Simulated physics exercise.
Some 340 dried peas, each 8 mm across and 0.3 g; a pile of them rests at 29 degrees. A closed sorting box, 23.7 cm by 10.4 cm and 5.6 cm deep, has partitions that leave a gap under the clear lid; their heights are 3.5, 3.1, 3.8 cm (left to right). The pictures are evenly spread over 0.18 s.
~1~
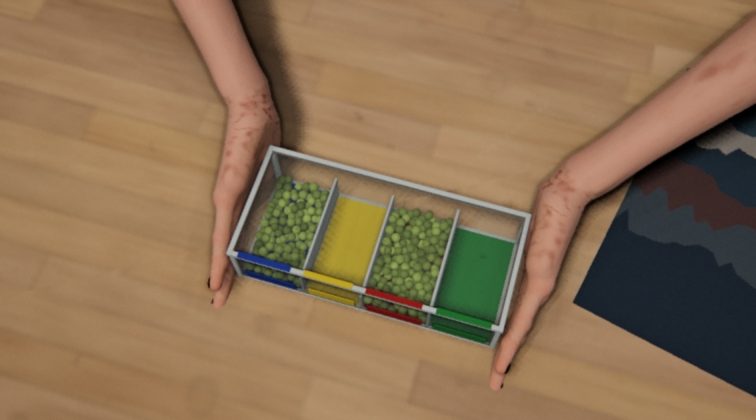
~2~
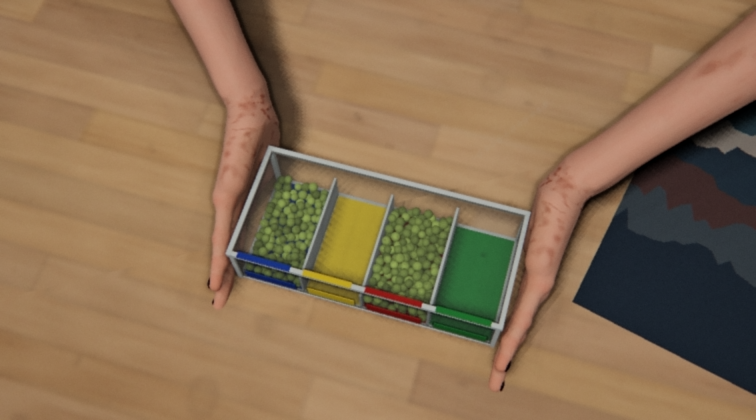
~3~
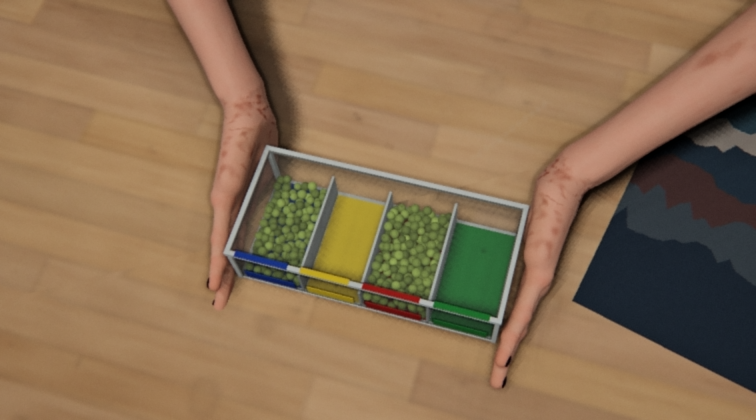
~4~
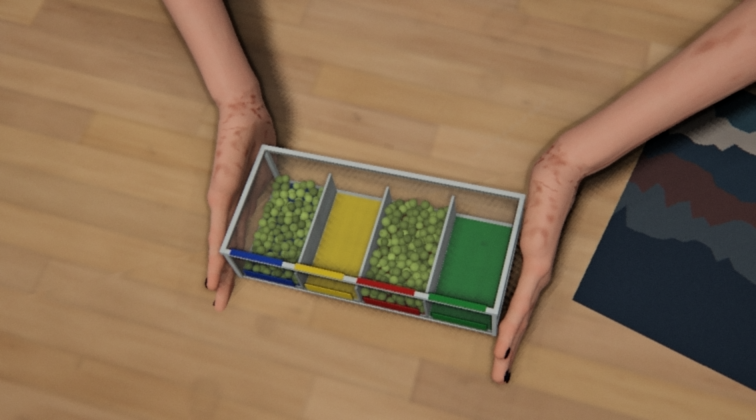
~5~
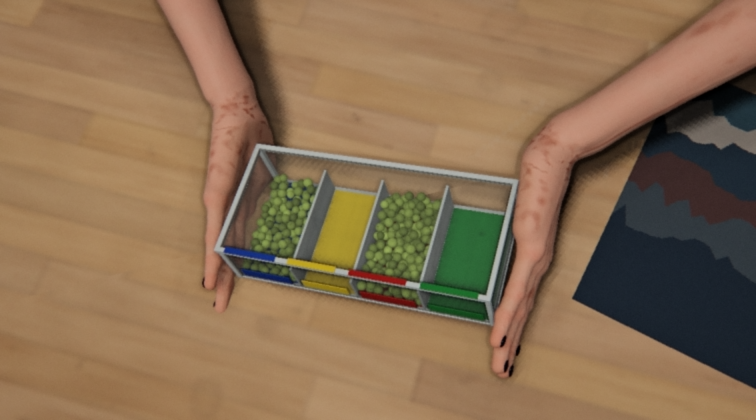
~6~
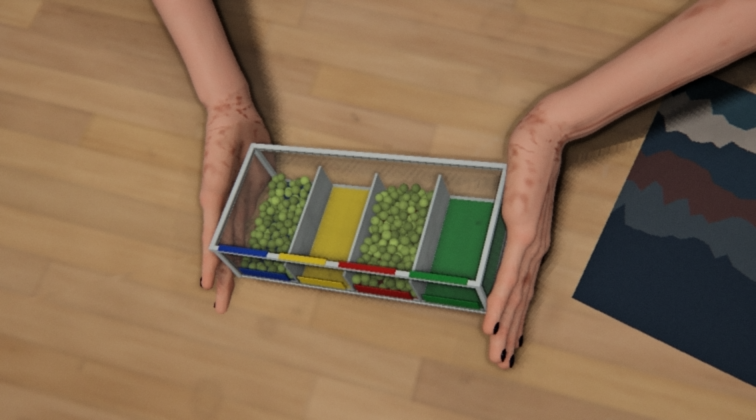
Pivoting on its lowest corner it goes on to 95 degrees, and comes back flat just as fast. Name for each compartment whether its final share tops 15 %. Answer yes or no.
Red no, blue yes, green no, yellow no.
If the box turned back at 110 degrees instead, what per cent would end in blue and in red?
In that case blue 95, red 0.
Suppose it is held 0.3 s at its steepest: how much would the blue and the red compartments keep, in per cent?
Blue 95, red 5.
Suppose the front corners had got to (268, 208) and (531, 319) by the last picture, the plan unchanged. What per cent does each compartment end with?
Red 60, blue 5, green 25, yellow 5.
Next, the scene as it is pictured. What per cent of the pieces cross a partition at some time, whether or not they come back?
Roughly 50 per cent.
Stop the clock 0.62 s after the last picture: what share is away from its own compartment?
Roughly 25 per cent.
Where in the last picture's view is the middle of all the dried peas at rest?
At about (289, 223).
Then, 0.62 s after the last picture, tilt 95 degrees; red 35 %, blue 50 %, yellow 15 %.
Then, 1.03 s after the last picture, tilt 42 degrees; red 5 %, blue 90 %, yellow 5 %.
Then, 1.53 s after the last picture, tilt 0 degrees; red 5 %, blue 90 %, yellow 5 %.
In the end, red 5 %, blue 90 %, green 0 %, yellow 5 %.
